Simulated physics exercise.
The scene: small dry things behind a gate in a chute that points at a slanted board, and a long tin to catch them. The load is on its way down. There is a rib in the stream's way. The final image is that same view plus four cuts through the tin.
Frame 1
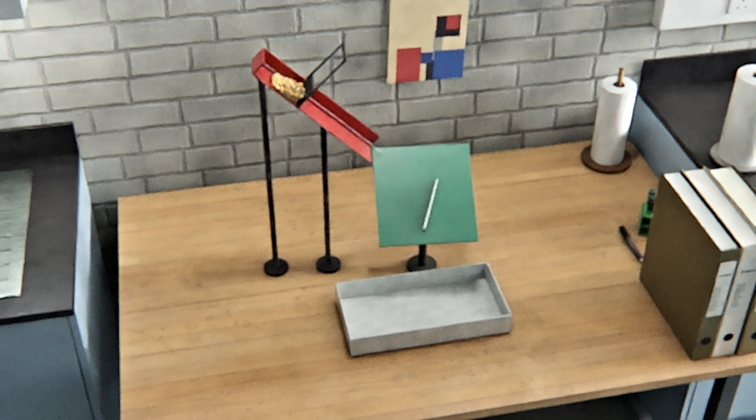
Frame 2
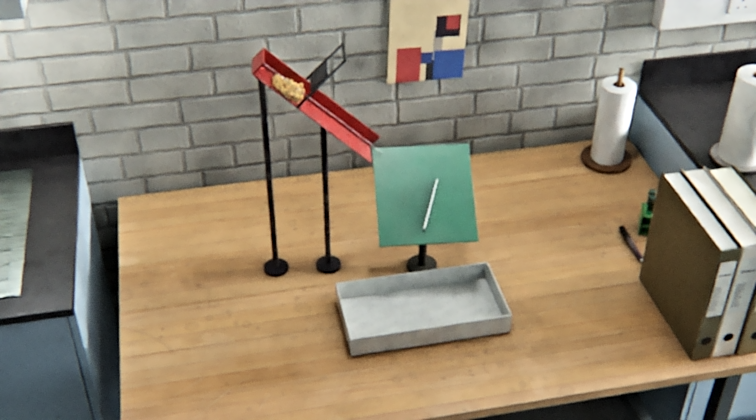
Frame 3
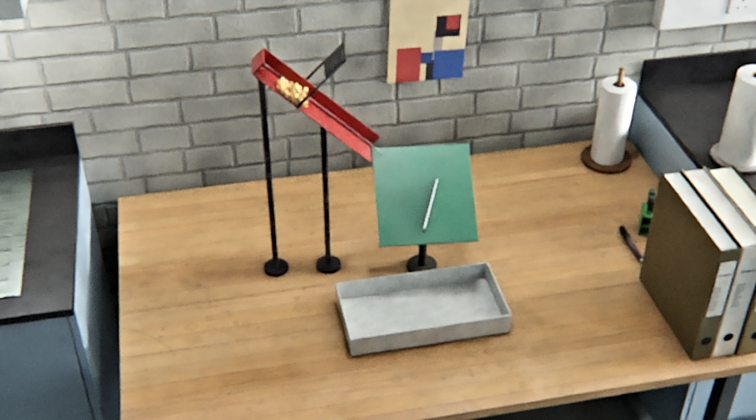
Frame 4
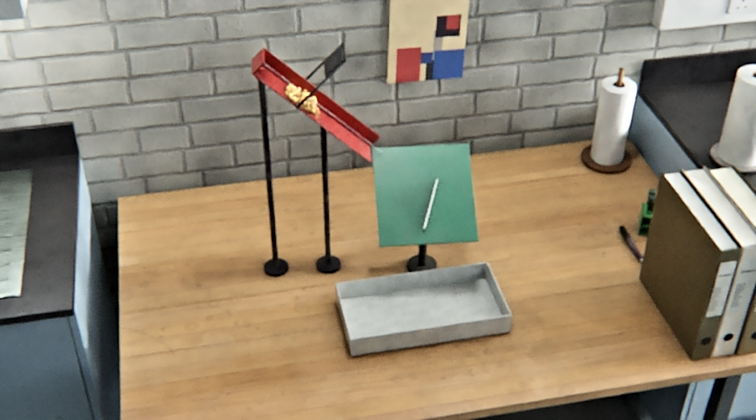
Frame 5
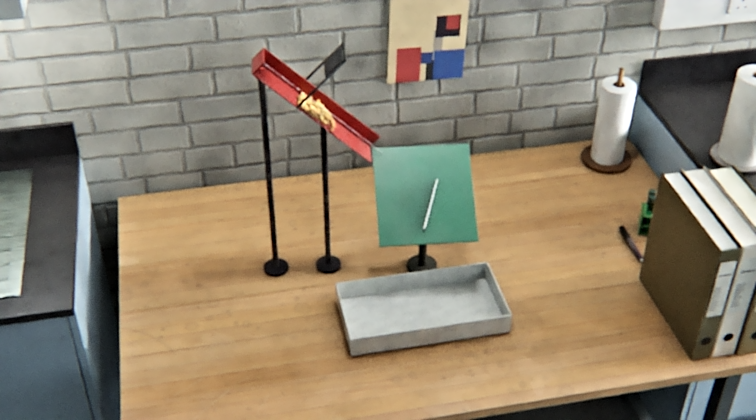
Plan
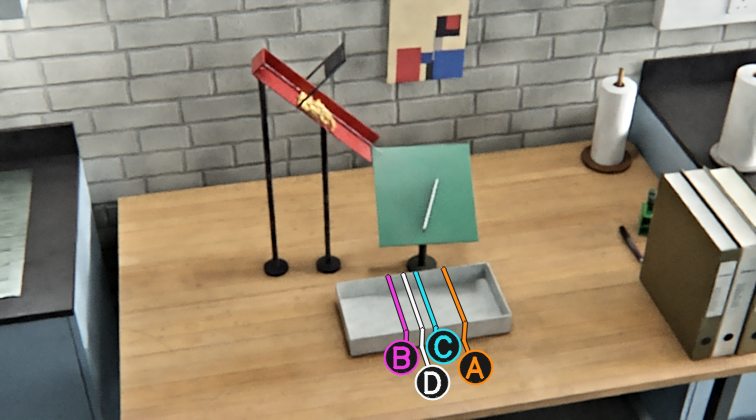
To begin with, a clump of small, pale yellow pieces sits behind a dark gate near the top of a sloping red chute, above a tilted green board and an empty grey tray. The gate swings, and the pieces slide down to the right, spreading out partway along the chute.
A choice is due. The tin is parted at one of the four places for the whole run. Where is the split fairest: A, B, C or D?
Best: D.
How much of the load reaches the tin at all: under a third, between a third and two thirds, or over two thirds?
About that: Over two thirds.
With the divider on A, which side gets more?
Left.
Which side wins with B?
Right.
On the marked copy, line A crosses the front rim at (465, 322); line B crosses the front rim at (406, 331); line C crosses the front rim at (435, 326); line D crosses the front rim at (422, 328).
If A is chosen, of what is caught, nearly all on the left of the divider, a small part on the right.
If B is chosen, of what is caught, a small part on the left of the divider, most on the right.
If C is chosen, of what is caught, most on the left of the divider, about a quarter on the right.
If D is chosen, of what is caught, about half on the left of the divider, about half on the right.
